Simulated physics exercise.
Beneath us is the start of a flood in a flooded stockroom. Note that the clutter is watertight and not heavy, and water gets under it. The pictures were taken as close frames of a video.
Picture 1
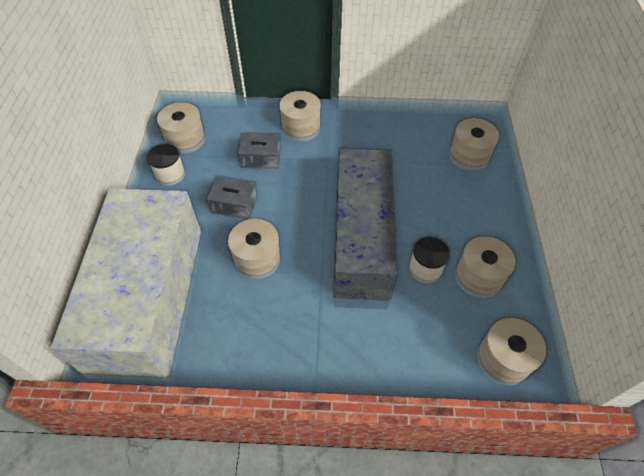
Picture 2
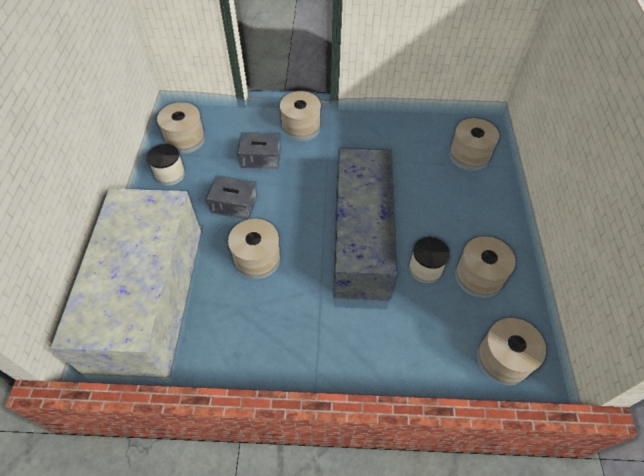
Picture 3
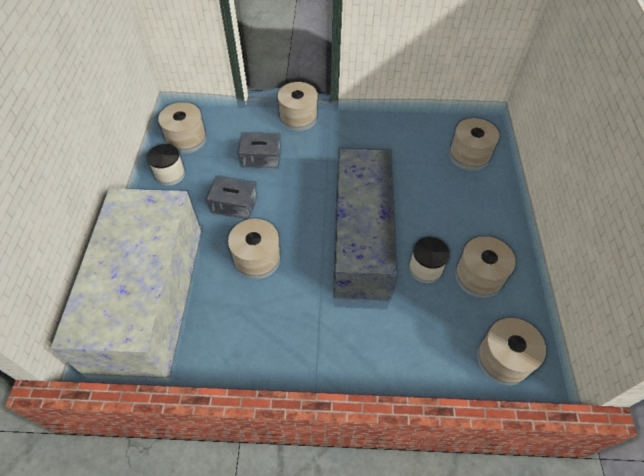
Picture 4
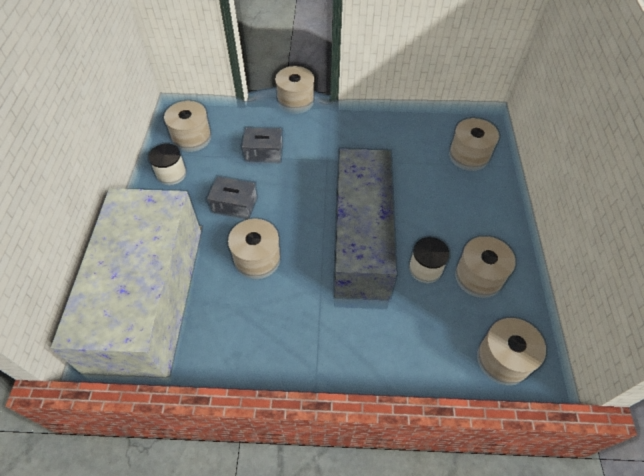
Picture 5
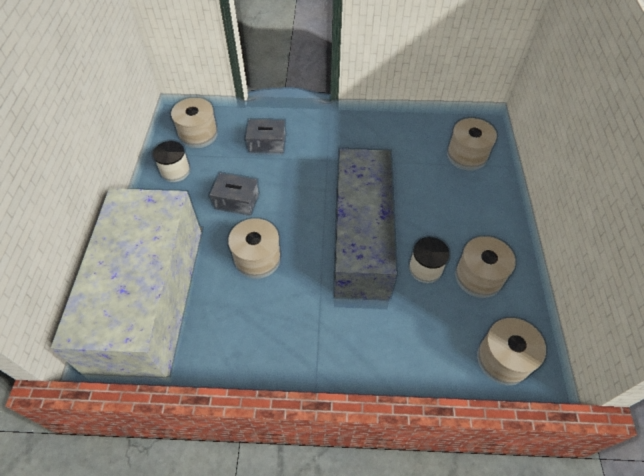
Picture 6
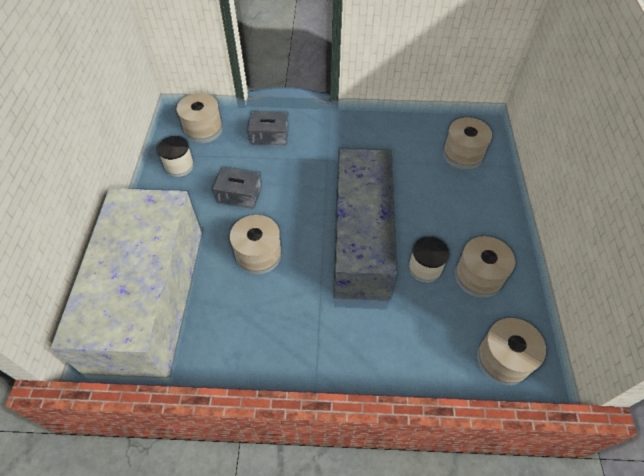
The dark door at the back of a flooded room opened, and the round, pale drum nearest it drifted out through the gap, then several other floating things at the back shifted slightly.
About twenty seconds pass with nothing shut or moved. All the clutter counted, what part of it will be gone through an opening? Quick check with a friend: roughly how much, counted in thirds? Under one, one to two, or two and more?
Reaches two thirds.
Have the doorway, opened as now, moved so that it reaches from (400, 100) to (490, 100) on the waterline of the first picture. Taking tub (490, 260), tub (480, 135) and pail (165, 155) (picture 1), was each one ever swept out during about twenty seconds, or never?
In that order: Out, out, still in.
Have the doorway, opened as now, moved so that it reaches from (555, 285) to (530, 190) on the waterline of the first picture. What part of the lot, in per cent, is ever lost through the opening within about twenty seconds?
I reckon 60 percent.
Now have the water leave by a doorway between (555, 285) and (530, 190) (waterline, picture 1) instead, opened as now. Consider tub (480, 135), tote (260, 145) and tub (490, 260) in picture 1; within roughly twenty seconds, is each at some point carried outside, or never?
The three give escape, escape and escape, in that order.
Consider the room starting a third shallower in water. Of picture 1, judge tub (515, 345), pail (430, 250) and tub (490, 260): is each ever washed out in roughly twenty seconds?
Well, in turn they're not removed, not removed and not removed.
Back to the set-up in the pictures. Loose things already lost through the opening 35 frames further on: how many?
My count is 7.
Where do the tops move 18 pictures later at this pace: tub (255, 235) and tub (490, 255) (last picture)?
First one at roughly (258, 135), second at roughly (472, 227).
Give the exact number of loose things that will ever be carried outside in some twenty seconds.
The figure is 7.
A moment on, 2 of 10 are out; 8 afloat.
Next, 4 of 10 are out; 6 afloat.
Later, 7 of 10 are out; 3 afloat.
In the end, 7 of 10 are out; 3 afloat.
